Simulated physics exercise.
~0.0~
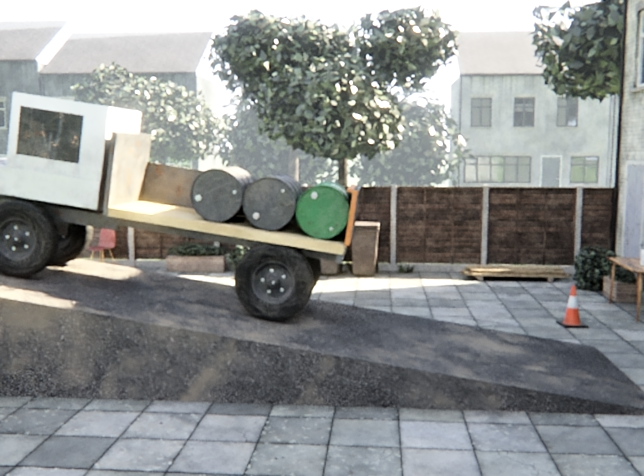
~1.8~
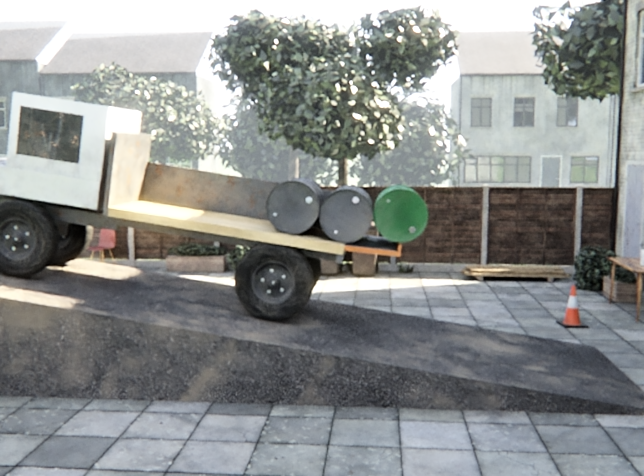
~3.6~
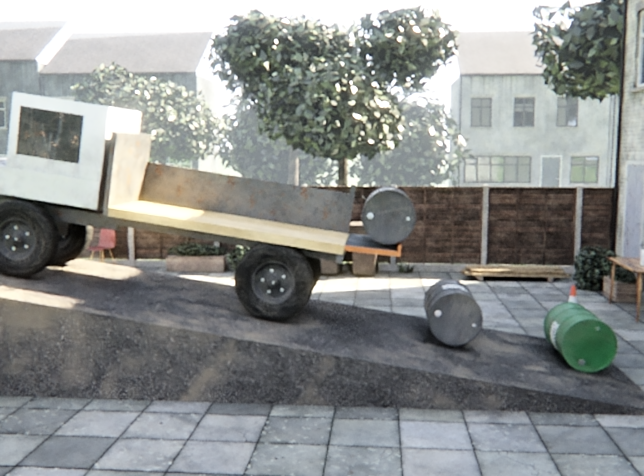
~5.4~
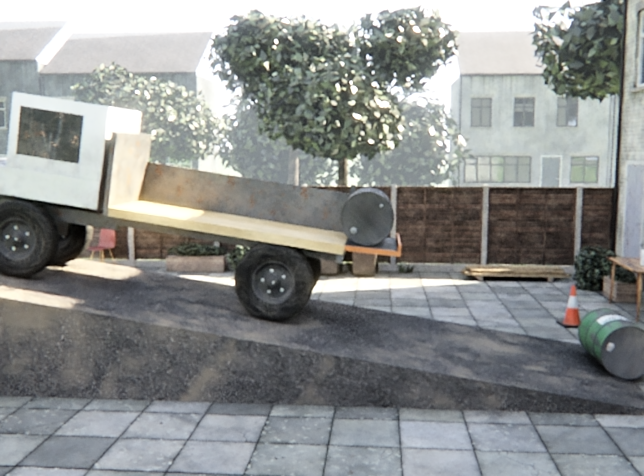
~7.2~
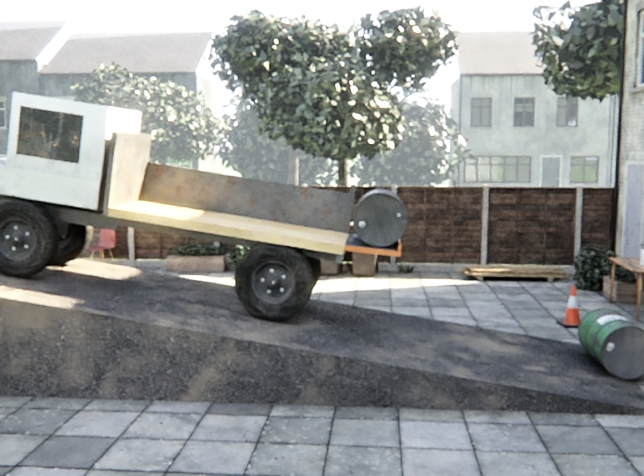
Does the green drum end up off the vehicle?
Yes, the green drum rolls over the lowered tailgate and ends up off the pickup, near the foot of the slope on the right.
In a paved yard with a brown fence, trees and pale houses behind, a white-cabbed pickup stands on a dark slope, seen from the side with its tail to the right. Two dark grey drums and a green one lie on its wooden bed against the raised tailgate. The tailgate drops, and the drums roll right, the green one leading onto it. The green drum and one grey drum go over the edge and down onto the slope. At the end the green drum lies at the foot of the slope, the fallen grey one is out of sight, and the last grey drum remains on the lowered gate.
